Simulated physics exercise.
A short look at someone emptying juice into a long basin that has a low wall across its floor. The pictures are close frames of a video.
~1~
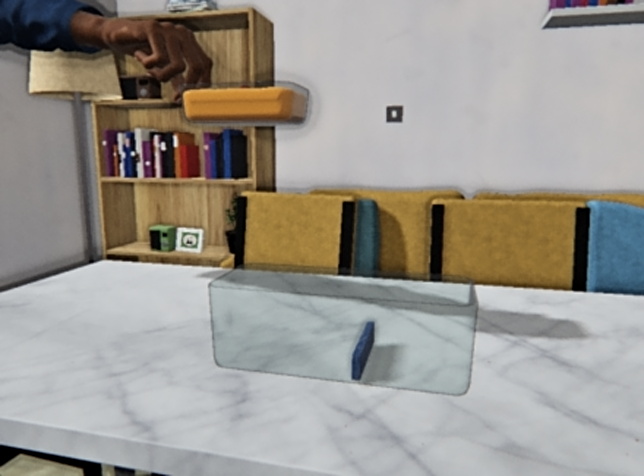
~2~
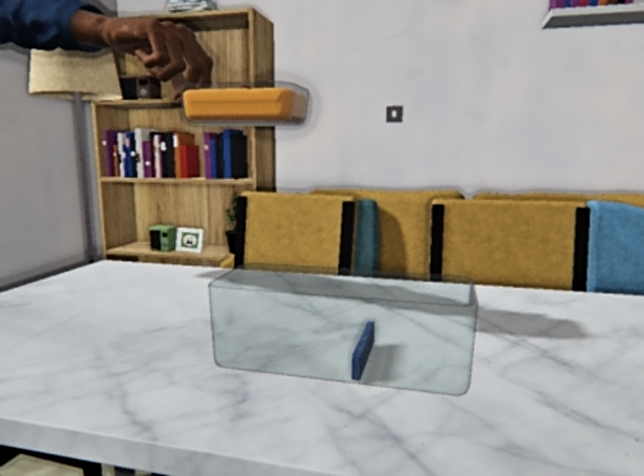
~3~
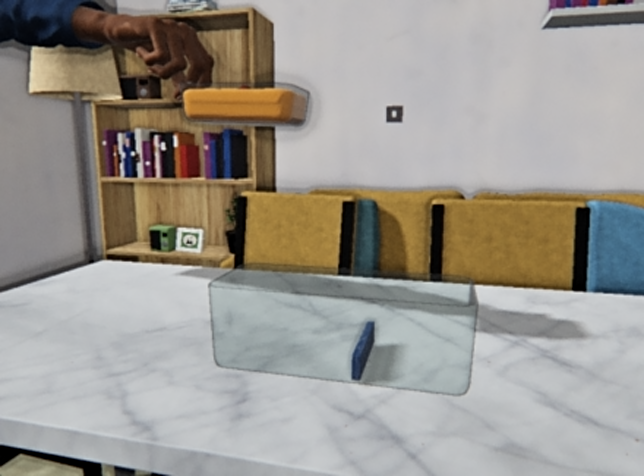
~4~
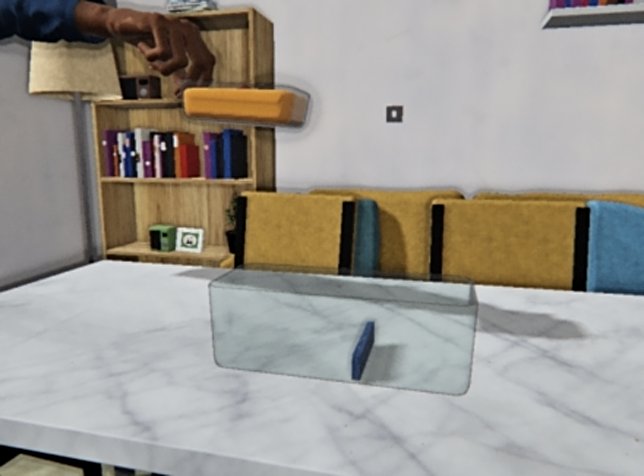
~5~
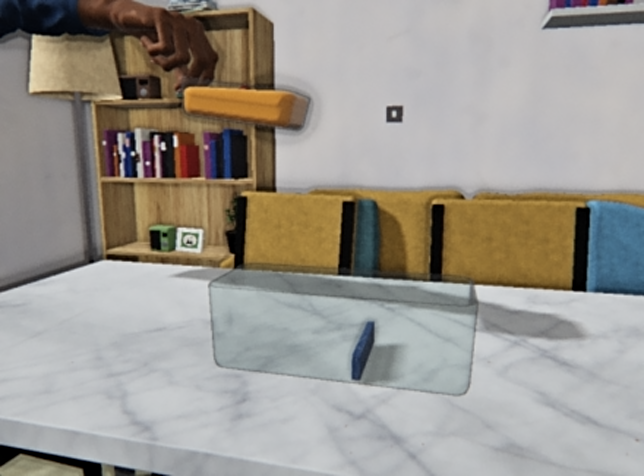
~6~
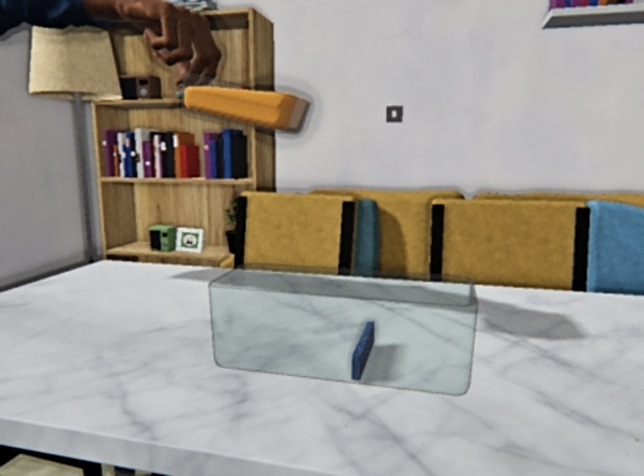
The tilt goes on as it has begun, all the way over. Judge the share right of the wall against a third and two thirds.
In the end from a third to two thirds is right of the wall.
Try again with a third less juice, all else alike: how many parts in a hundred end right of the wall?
Roughly 25 in a hundred.
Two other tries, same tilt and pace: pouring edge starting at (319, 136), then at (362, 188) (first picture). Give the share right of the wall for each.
The first gives 60 %, the second 80 %.
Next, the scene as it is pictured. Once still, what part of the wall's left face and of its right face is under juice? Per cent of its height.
Some 20 per cent left and 40 right.
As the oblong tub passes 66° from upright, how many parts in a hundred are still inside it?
It comes to 20 per cent or so.
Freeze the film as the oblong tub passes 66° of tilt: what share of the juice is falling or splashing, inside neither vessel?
Near 70 %.
A moment on, the oblong tub is tipped part way and 18 per cent is still to pour, 7 is left of the wall and 7 right of it.
Next, the oblong tub is tipped on its side and 3 per cent is still to pour, 31 is left of the wall and 52 right of it.
Then the oblong tub is tipped on its side and 0 per cent is still to pour, 36 is left of the wall and 51 right of it.
Later the oblong tub is tipped on its side and 0 per cent is still to pour, 37 is left of the wall and 51 right of it.
Finally, 37 per cent lies left of the wall, 51 right of it and 12 outside.
